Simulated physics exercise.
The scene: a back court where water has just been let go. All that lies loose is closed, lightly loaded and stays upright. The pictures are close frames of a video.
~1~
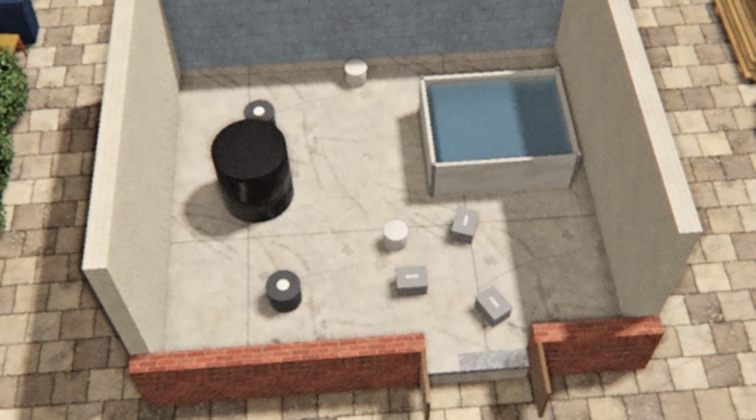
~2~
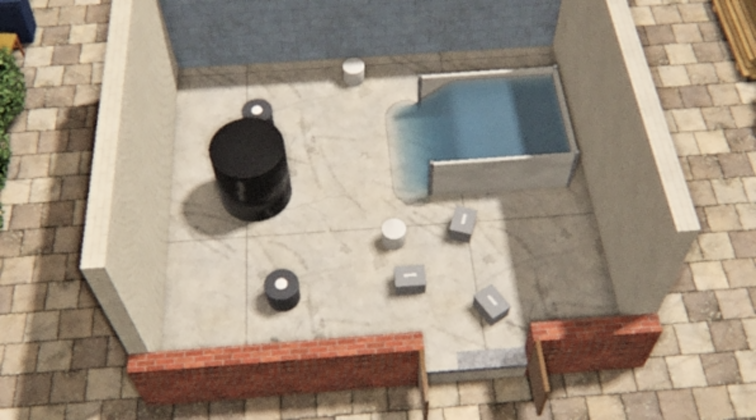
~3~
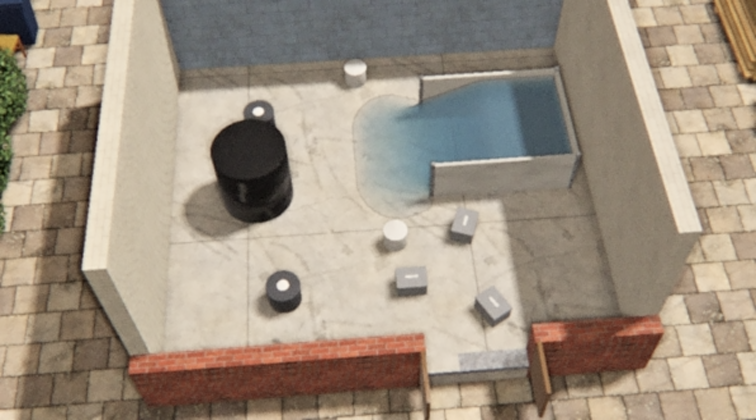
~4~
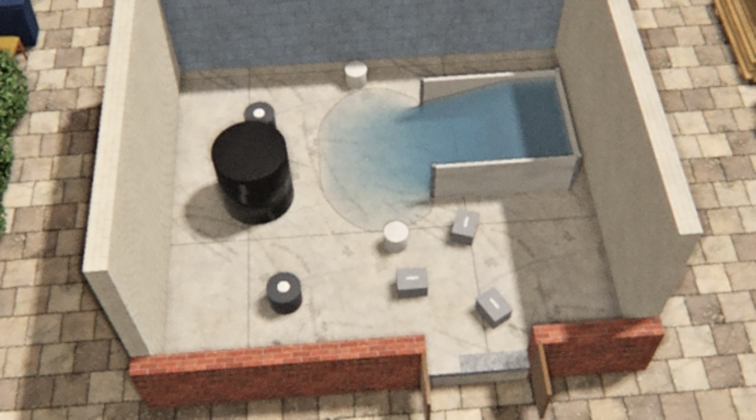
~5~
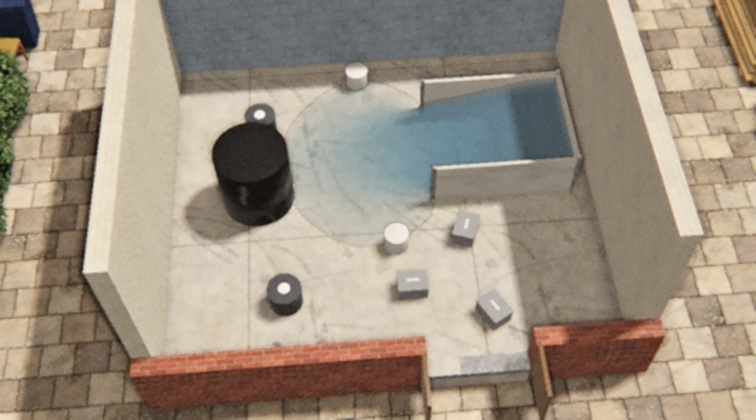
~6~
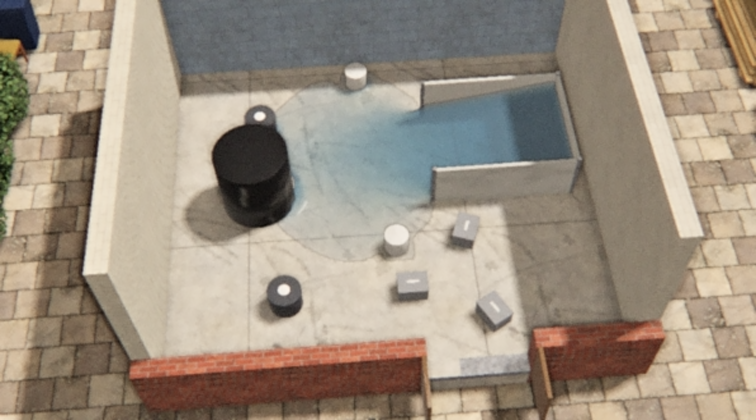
A large black cylinder stands on the left of a pale, stone-floored court seen from high above, walled at the sides and back, with low red brick in front. Three grey blocks, small white and dark round containers, and a walled pool of blue water at upper right surround it. The pool's left side opens and water spreads leftward in a thinning fan, reaching the cylinder, while the loose objects stay put.
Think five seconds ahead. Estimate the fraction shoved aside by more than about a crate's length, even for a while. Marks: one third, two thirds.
Share: From one to two thirds.
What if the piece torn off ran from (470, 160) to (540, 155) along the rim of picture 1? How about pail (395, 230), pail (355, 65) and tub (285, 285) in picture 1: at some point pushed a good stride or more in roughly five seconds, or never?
One after the other: No, short of that, not that far.
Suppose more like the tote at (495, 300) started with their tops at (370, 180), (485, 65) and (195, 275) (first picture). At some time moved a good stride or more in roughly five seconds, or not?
In that order: Yes, under that, pushed that far.
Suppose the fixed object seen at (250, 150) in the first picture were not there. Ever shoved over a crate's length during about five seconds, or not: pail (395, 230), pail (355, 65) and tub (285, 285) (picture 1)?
In turn: Never so far, yes, swept aside.
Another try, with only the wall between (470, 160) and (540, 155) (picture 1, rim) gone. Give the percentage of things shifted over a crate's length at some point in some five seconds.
I make it 40 per cent.
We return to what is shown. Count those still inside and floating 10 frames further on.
The number is 2.
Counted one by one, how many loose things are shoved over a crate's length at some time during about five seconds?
3 of them.
A moment on, 0 of 7 are well off their spots; 0 afloat.
Next, 3 of 7 are well off their spots; 2 afloat.
Later, 3 of 7 are well off their spots; 3 afloat.
In the end, 2 of 7 are well off their spots, and 3 have been at some point; 3 afloat.
